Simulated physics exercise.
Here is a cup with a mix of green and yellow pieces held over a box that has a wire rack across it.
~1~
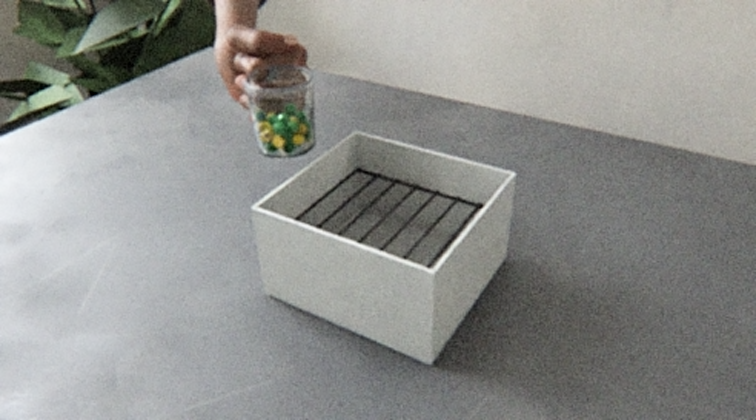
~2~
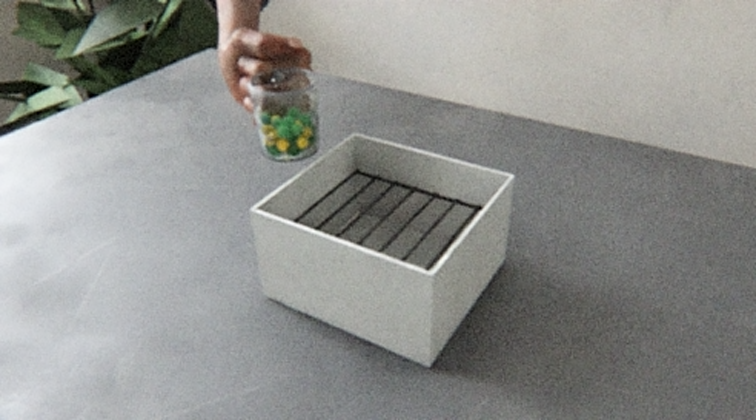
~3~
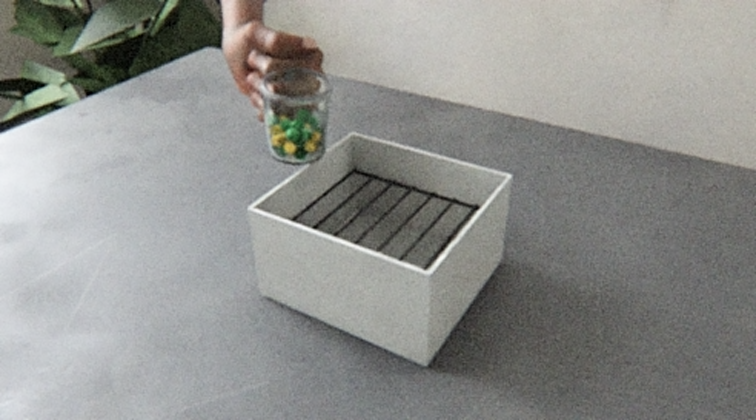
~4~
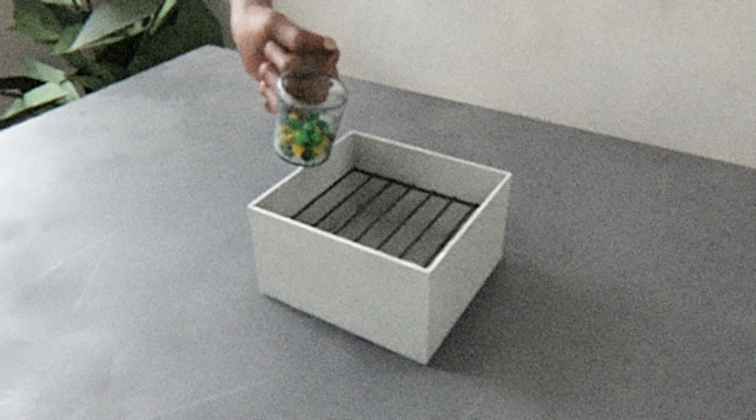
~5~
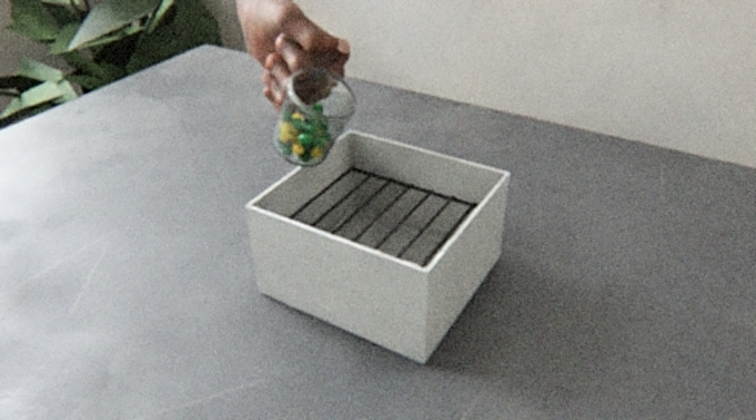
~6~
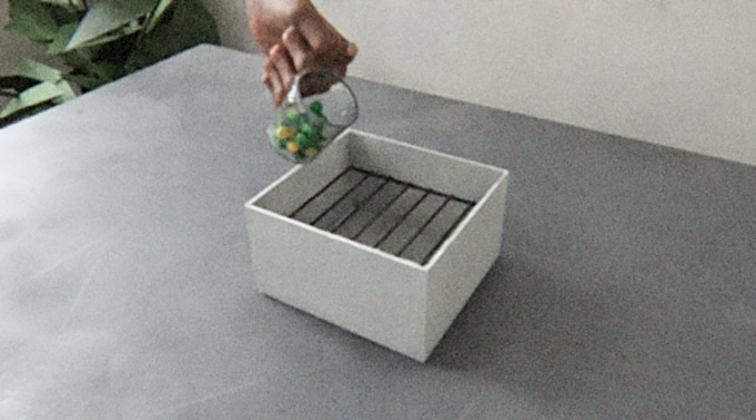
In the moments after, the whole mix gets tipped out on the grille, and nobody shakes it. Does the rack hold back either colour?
The green ones end up below and the yellow ones end up below.
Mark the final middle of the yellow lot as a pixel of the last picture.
Near (368, 263).
Then, 0.51 s past the last view, green ones, all in the cup; yellow ones, all in the cup.
Then, 0.95 s past the last view, green ones, about half in the cup, about a quarter on or over the wires, about a third under the rack; yellow ones, about two thirds in the cup, about a quarter on or over the wires, about a quarter under the rack.
Then, 1.33 s past the last view, green ones, a small part on or over the wires, nearly all under the rack; yellow ones, all under the rack.
Finally, green ones, all under the rack; yellow ones, all under the rack.
